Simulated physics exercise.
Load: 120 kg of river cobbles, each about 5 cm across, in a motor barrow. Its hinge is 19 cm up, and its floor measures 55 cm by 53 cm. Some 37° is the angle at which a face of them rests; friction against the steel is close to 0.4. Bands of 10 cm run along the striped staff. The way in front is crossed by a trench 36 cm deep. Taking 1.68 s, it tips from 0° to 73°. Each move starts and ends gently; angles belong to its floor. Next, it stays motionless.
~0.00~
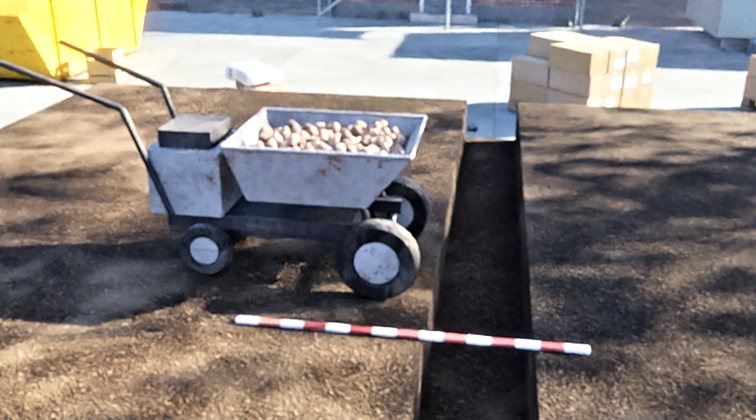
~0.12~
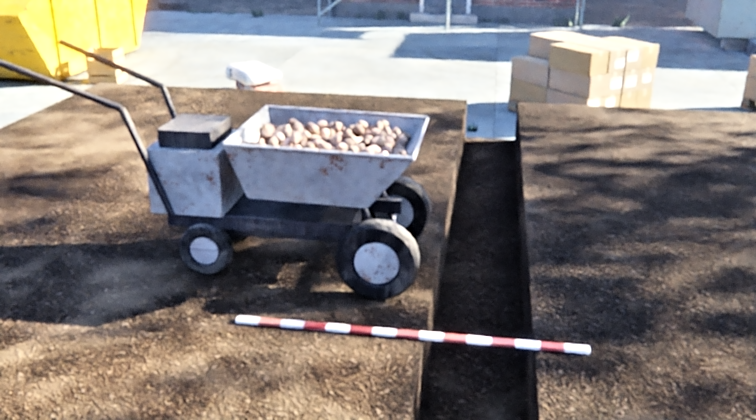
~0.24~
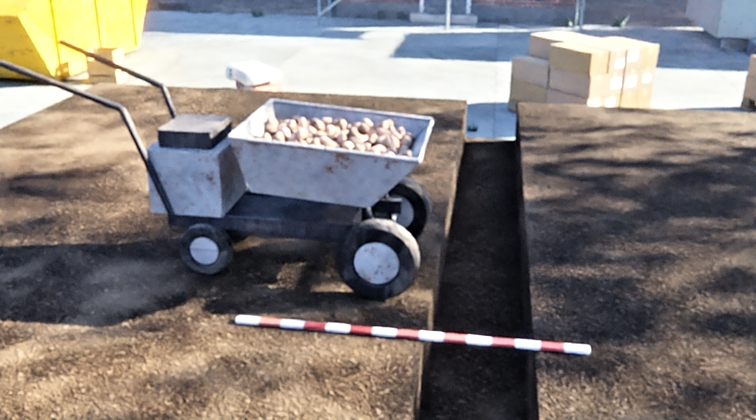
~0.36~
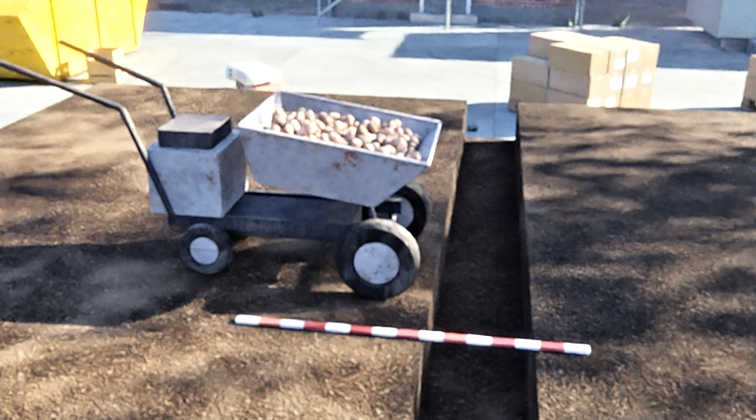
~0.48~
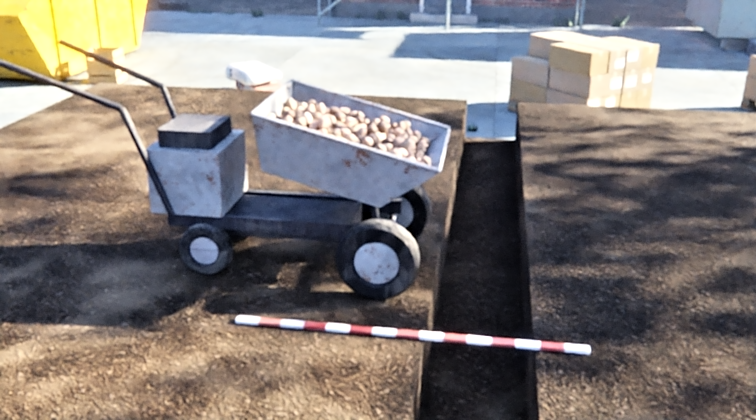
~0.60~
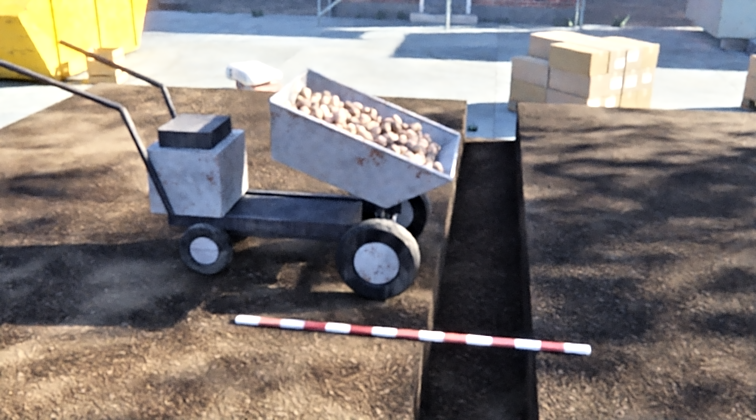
The footage shows a grey motor barrow loaded with rounded brown stones standing beside a narrow trench, behind a red-and-white striped staff. Its skip gradually tilts toward the right, the left end rising while the wheels stay still.
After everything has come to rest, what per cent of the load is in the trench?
I would say 55 percent.
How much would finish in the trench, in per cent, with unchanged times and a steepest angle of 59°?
Expect roughly 55 per cent.
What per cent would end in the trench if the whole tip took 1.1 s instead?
I'd put it at roughly 50 per cent.
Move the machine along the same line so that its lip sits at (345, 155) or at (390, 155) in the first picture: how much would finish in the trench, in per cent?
Some 100 and some 80 per cent, in that order.
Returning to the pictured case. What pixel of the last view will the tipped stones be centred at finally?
Look at roughly (521, 322).
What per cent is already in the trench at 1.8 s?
By that moment, roughly 25 per cent of the load.
After 1.3 s the floor is at 62°; 99 % in the skip, 1 % in the trench; the foremost stones are at (512, 241).
After 1.8 s the floor is at 73°; 44 % in the skip, 25 % in the trench, 31 % past the trench; the foremost stones are at (633, 290).
After 2.1 s the floor is at 73°; 15 % in the skip, 38 % in the trench, 47 % past the trench; the foremost stones are at (696, 297).
After 4.1 s the floor is at 73°; 0 % in the skip, 55 % in the trench, 45 % past the trench; the foremost stones are at (729, 294).
